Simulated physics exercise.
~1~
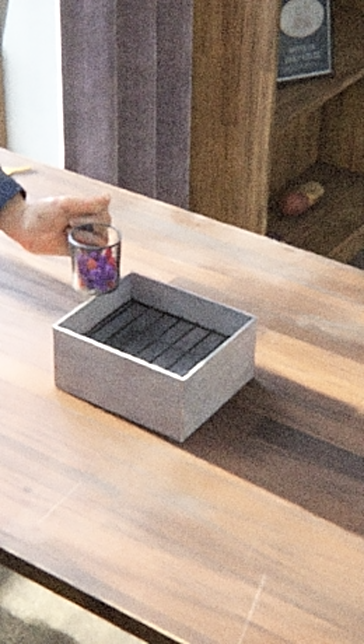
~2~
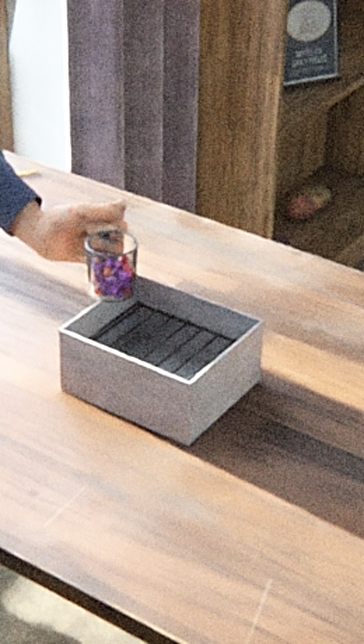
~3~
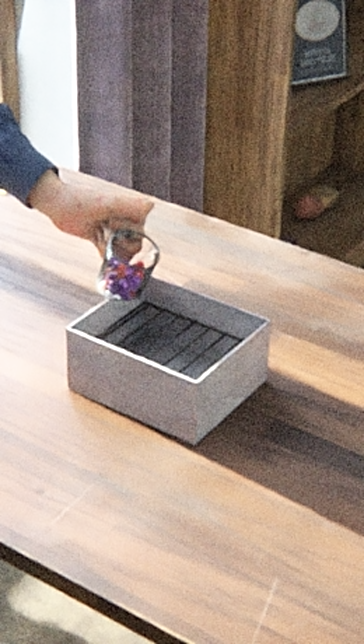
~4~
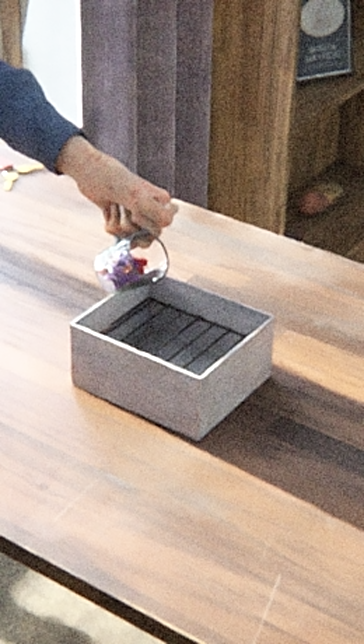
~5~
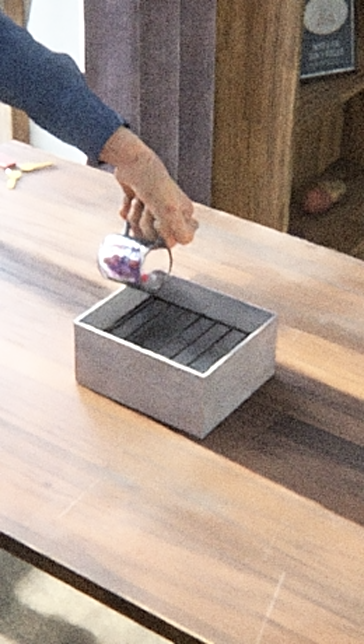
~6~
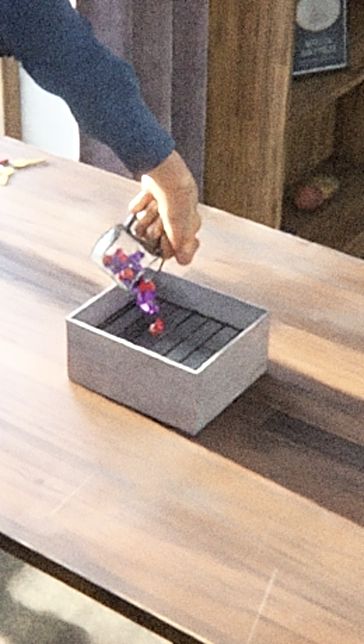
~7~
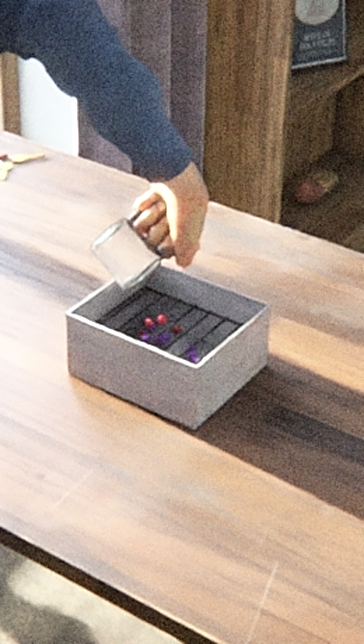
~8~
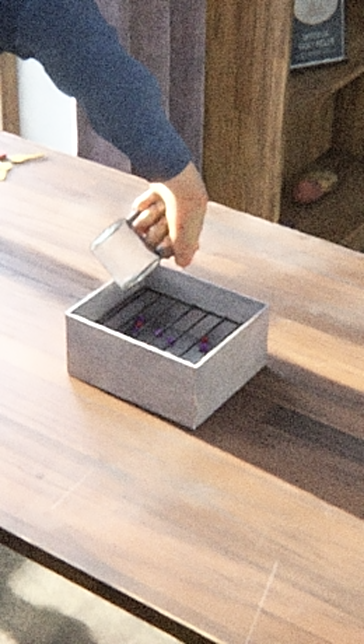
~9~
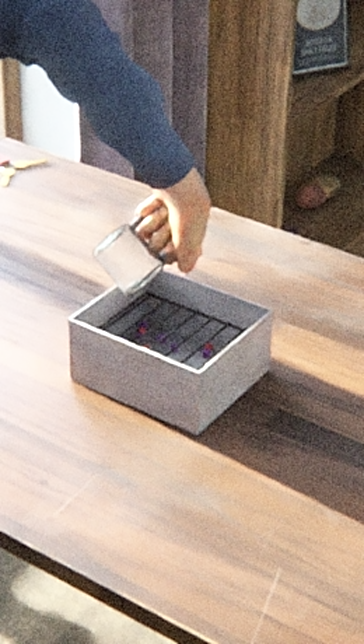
A hand in a dark blue sleeve holds a clear glass cup of small red and purple bits beside an open, pale grey box on a wooden table, seen from above at an angle. A dark wire rack spans the inside of the box, with a curtain and wooden shelves behind. The hand moves the cup right over the box and tilts it onto its side. The bits tumble out onto the rack, some resting briefly on the wires. Soon both colours have dropped between the wires and lie beneath, while the hand still holds the emptied cup upended above.
